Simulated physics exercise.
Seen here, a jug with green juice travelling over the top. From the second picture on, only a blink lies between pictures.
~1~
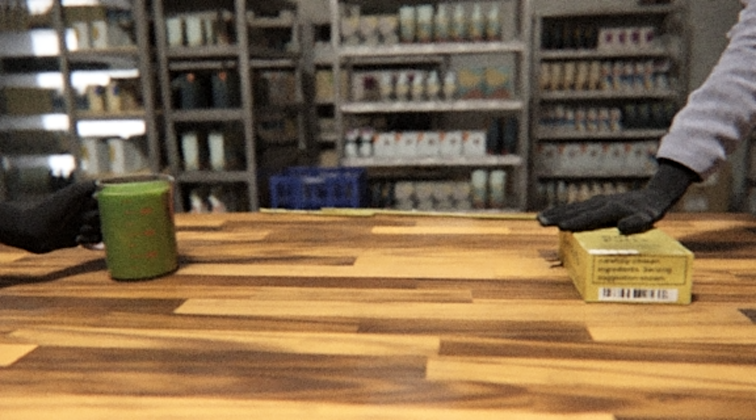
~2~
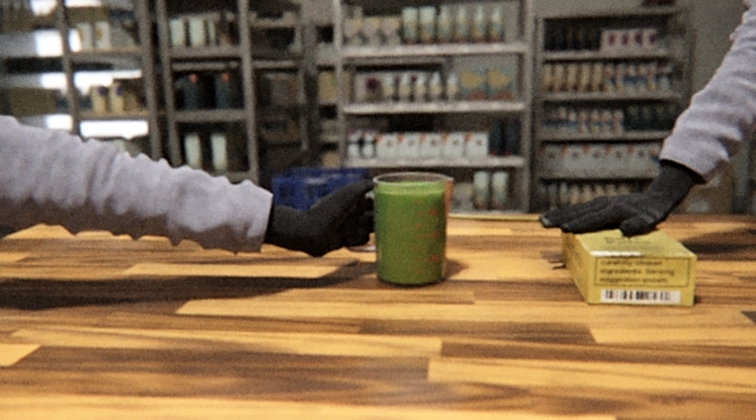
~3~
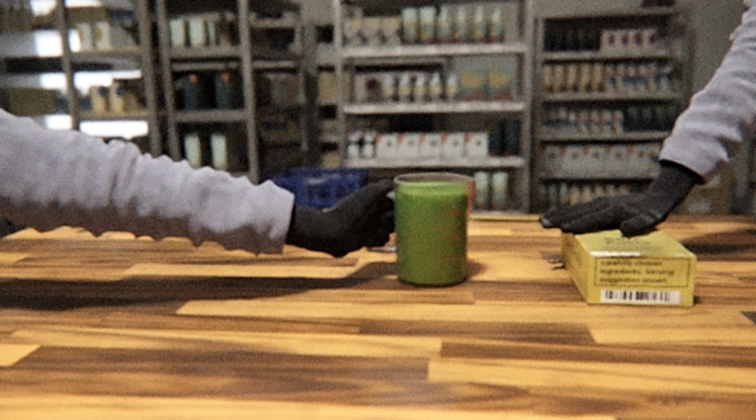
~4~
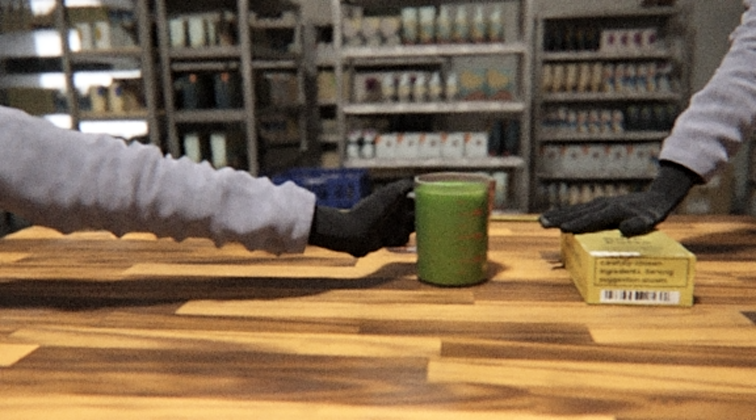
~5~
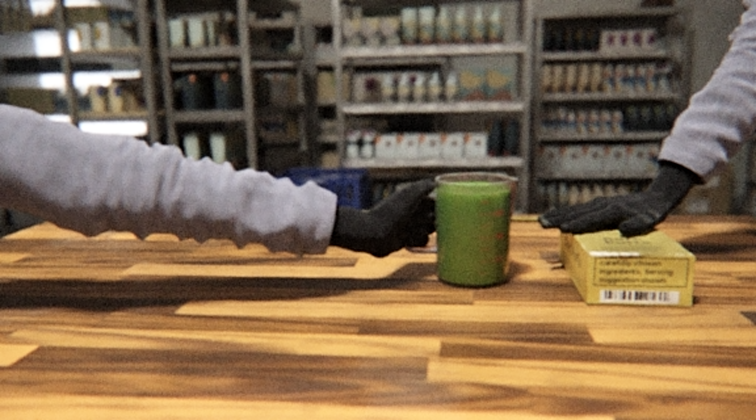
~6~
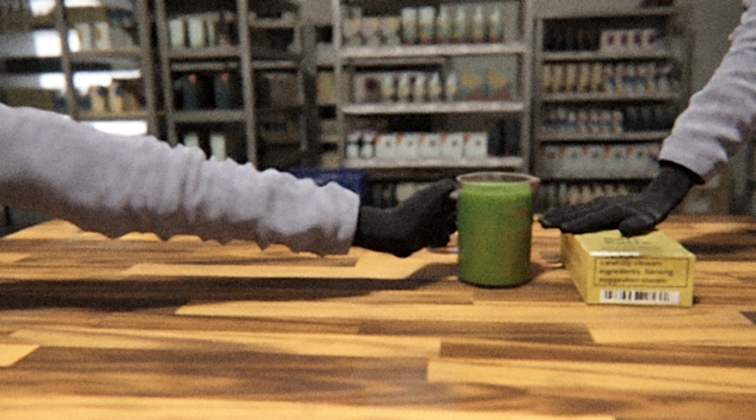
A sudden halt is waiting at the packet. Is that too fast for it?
It loses some.
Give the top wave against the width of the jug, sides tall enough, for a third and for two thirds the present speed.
Near 10 and 20 in a hundred.
A moment on, the jug meets the packet.
Further on, the green juice surges up the wall; a puddle lies under it.
When it is over, the jug stands at the packet; a puddle lies under it.
